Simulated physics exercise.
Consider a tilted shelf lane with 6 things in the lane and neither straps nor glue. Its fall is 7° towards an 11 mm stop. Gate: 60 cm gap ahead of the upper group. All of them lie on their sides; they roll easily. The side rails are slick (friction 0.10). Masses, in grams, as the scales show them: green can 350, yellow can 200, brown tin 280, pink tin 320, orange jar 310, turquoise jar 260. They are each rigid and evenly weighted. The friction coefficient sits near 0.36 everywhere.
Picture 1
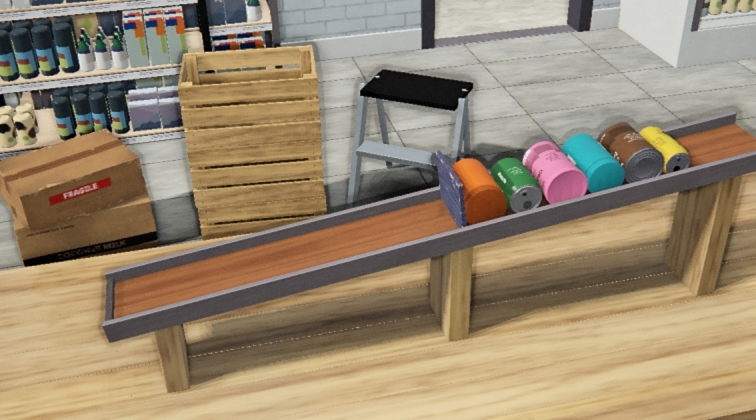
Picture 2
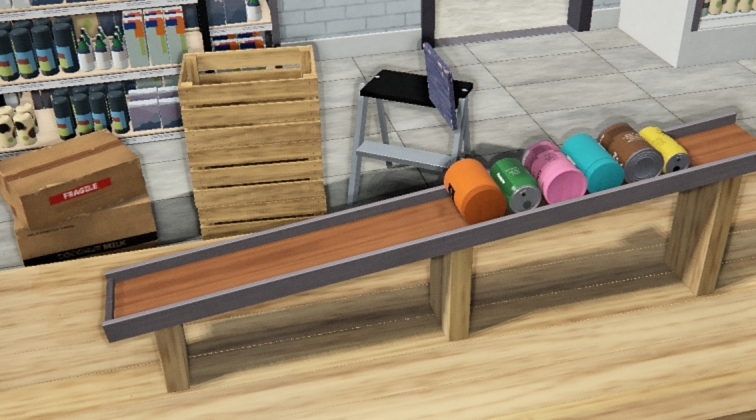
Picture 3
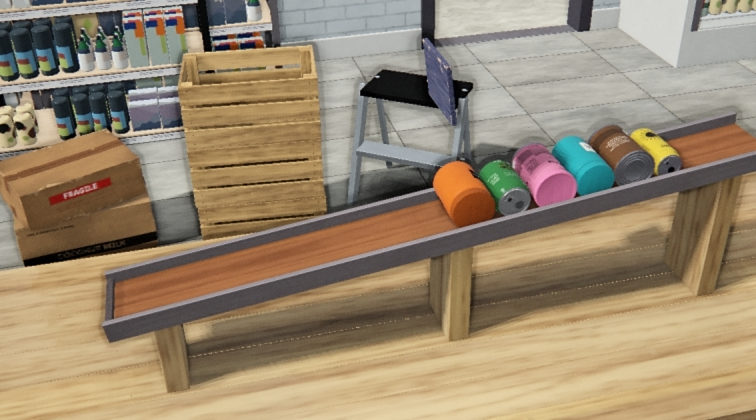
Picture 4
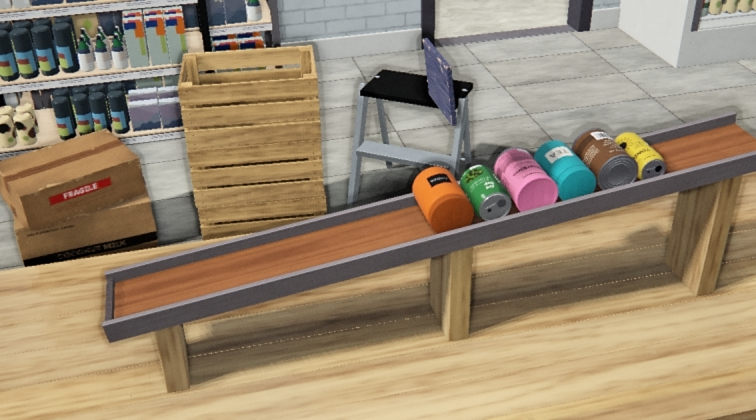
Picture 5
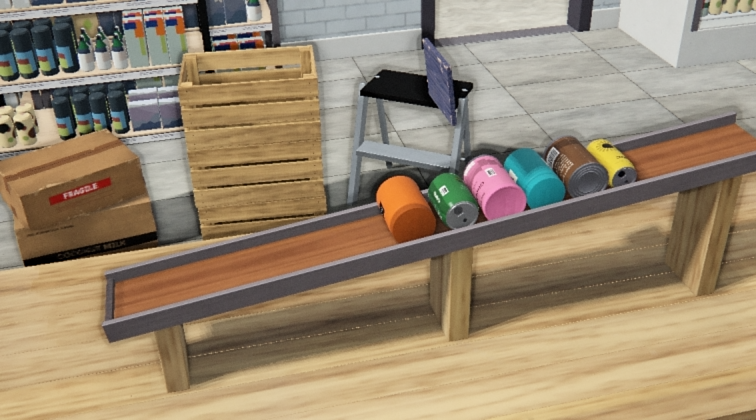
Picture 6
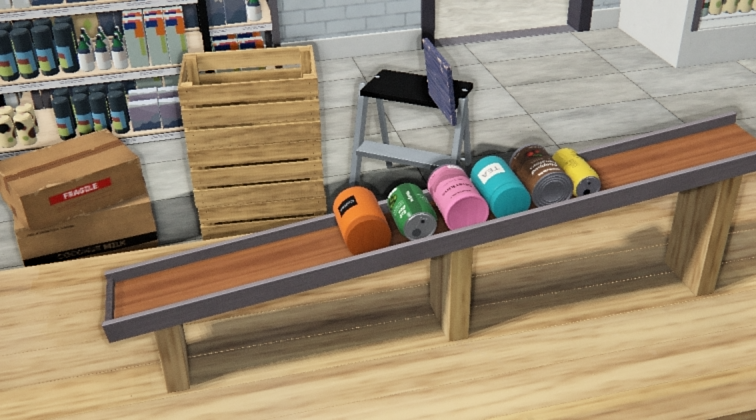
In a shop, a gate lifting on a sloped wooden ramp and six colourful containers rolling down leftward, the orange jar leading.
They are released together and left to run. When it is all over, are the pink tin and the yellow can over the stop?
At the end, the pink tin gets out; the yellow can is held.
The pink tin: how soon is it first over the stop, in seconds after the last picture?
I'd put it at some 0.9 s.
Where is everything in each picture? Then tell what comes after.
The first picture shows gate shut; pink tin (554, 173); yellow can (662, 150).
The second picture shows leader 60 cm from the stop; orange jar (475, 193); turquoise jar (591, 165).
The third picture shows leader 58 cm from the stop; green can (504, 188); brown tin (620, 156).
The fourth picture shows leader 54 cm from the stop; orange jar (443, 201); turquoise jar (564, 172).
The fifth picture shows leader 47 cm from the stop; orange jar (406, 211); green can (453, 201).
The sixth picture shows leader 39 cm from the stop; pink tin (457, 198); yellow can (575, 173).
Then, 0.60 s on from there, yellow can near (383, 222); pink tin near (222, 259).
Then, 1.30 s on from there, green can, pink tin, orange jar and turquoise jar now over the stop; yellow can near (144, 286).
Then, 2.50 s on from there, brown tin now over the stop; yellow can halted near (123, 291).
In the end, over the stop, green can, brown tin, pink tin and orange jar; the other 2 in the lane. In the last view, yellow can near (123, 291).
